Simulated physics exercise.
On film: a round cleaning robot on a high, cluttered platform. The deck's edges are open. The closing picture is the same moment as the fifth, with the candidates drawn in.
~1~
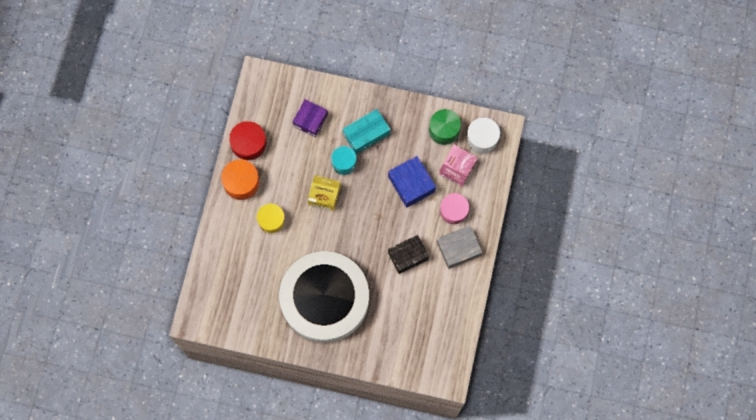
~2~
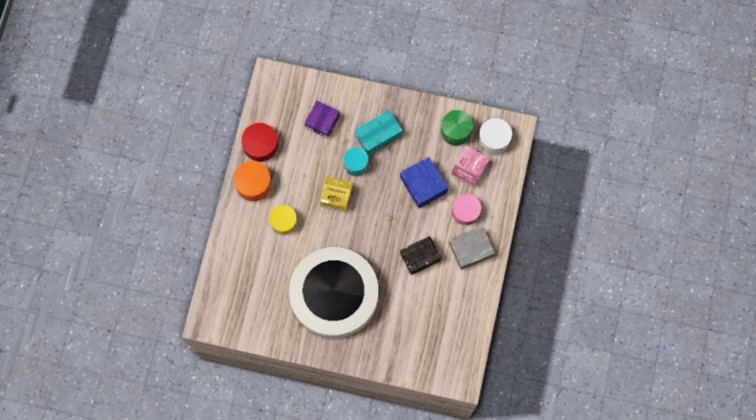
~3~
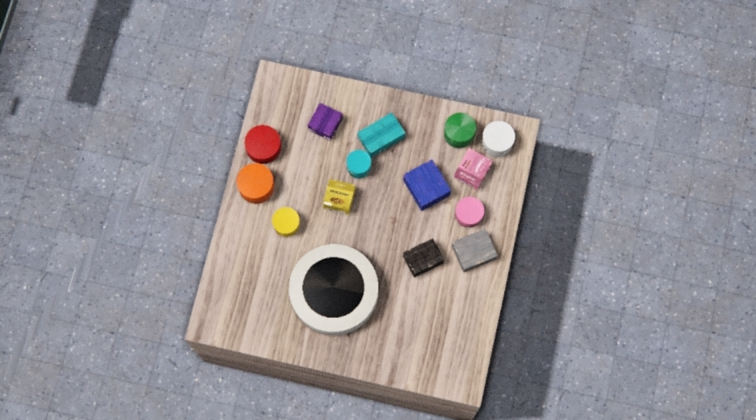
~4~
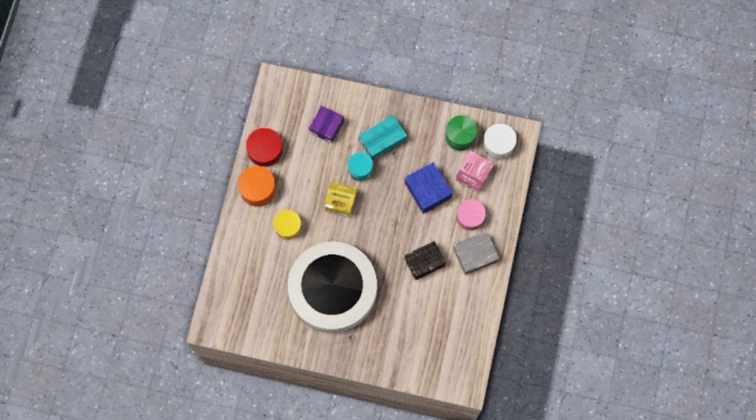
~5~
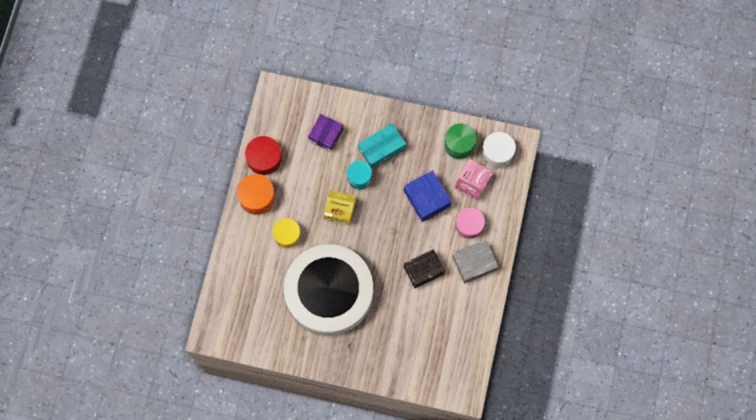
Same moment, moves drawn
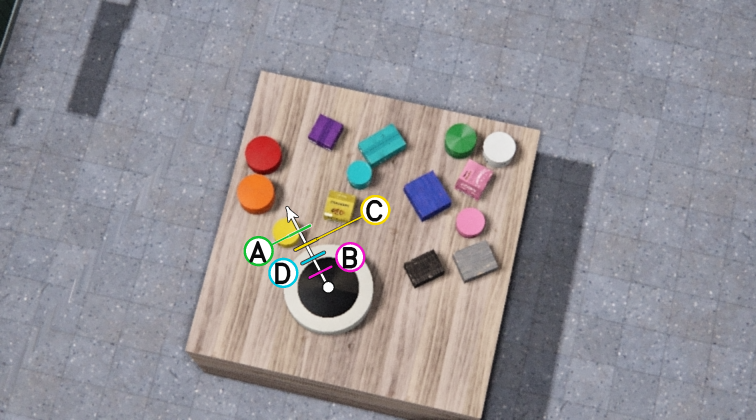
A pale wooden platform stands on grey paving, seen from high above. A white-rimmed, black-centred round robot sits at the lower left, below small discs and blocks: red, orange and yellow at left, purple, turquoise and blue across the middle, green, white, pink, black and grey at right. The robot creeps up and slightly left across the still platform, while the camera shifts slightly, sliding the scene right, then down.
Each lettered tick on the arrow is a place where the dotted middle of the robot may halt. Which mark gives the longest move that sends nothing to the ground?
The farthest safe stop is A.
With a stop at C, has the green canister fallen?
No.
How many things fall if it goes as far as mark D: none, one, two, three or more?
In all, none.
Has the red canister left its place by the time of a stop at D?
No.
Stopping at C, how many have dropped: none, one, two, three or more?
The count is none.
On the copy, A at (299, 231); B at (321, 272); C at (306, 245); D at (313, 258); the arrow from (328, 287) to (287, 208); the white dot at (328, 287).
On A. First, robot (318, 269); yellow pail (282, 227); red canister (264, 156).
Then, robot (307, 248); orange canister (247, 186); yellow pail (268, 209).
Finally, robot (300, 234); orange canister (235, 178); yellow pail (257, 200); nothing has fallen.
By contrast, B is safe but short; C is safe but short; D is safe but short.
